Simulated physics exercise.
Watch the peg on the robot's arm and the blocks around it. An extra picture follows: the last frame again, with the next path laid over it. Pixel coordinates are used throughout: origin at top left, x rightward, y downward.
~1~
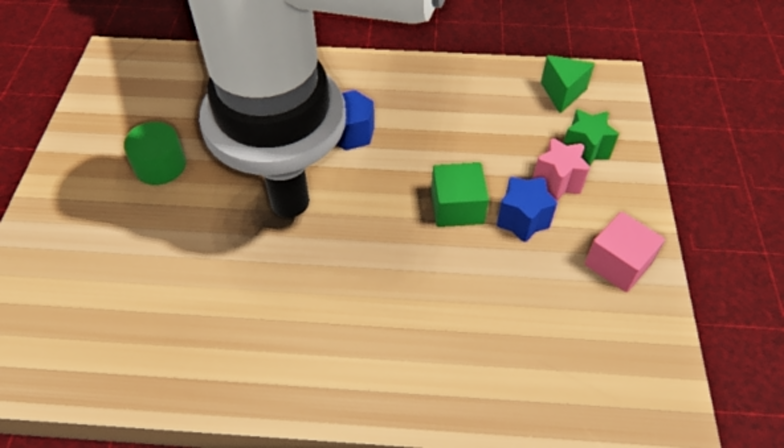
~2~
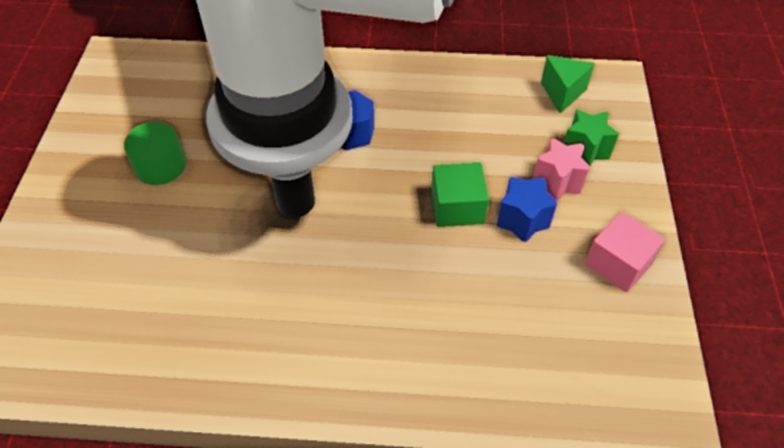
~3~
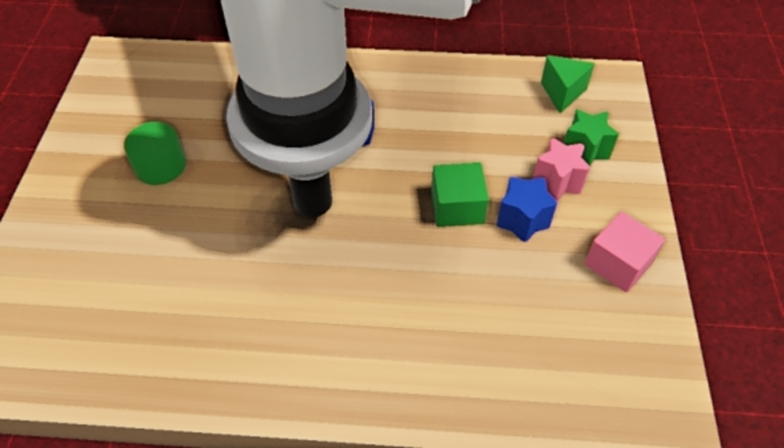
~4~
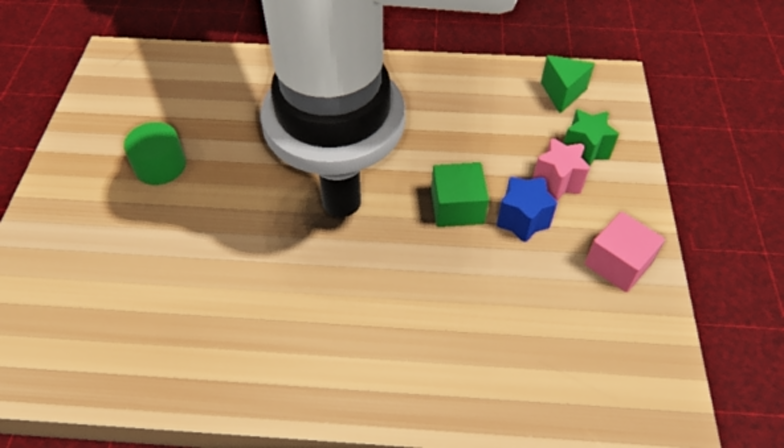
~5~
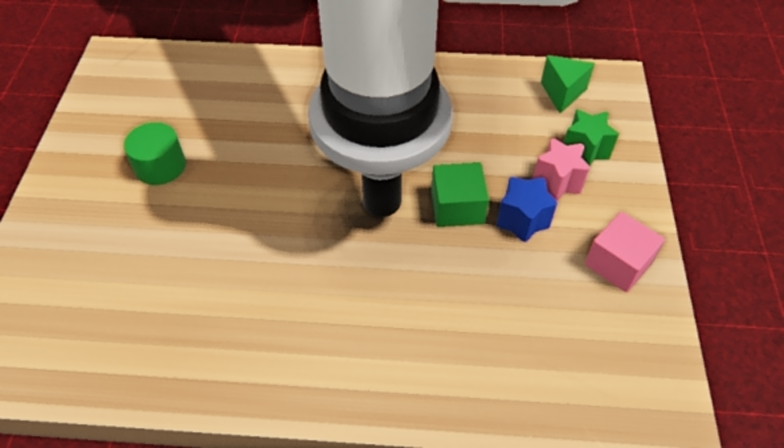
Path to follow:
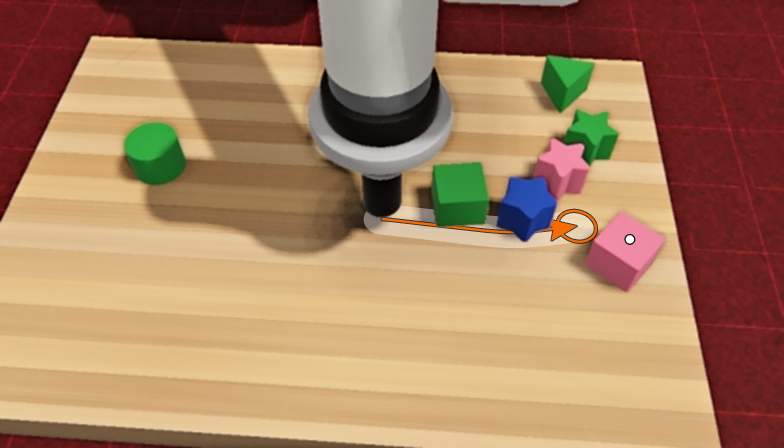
A robot arm with a black peg sliding right across a wooden board toward a green block, the colored blocks staying still.
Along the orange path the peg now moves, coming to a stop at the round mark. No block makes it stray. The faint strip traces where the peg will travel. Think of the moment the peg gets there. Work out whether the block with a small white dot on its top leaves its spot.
That one stays where it is.
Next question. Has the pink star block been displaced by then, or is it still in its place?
If the peg follows that path, the pink star block ends up shifted.
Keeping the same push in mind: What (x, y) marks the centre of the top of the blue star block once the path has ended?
My prediction: (612, 180).
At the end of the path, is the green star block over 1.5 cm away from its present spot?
Final answer: No.
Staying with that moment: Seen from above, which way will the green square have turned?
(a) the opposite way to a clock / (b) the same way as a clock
Choice a: The opposite way to a clock.
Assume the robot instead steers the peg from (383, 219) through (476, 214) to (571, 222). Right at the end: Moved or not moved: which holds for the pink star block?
The block you're asking about gets moved.
Path on the board, from (383, 219) via (447, 226) and (513, 232), ending at (577, 226); the dot is on the pink square.
On the path given first. One third of the way, peg at (450, 210); green square at (482, 178), turned 35° anticlockwise; blue star block at (534, 193), turned 15° clockwise.
Two thirds of the way, peg at (518, 216); green square at (499, 168), turned 65° anticlockwise; blue star block at (552, 191), turned 20° clockwise.
At the end, peg at (583, 210); green square at (499, 168), turned 65° anticlockwise; blue star block at (612, 180); pink star block at (587, 149), turned 65° anticlockwise; green star block at (594, 117); pink square in place.
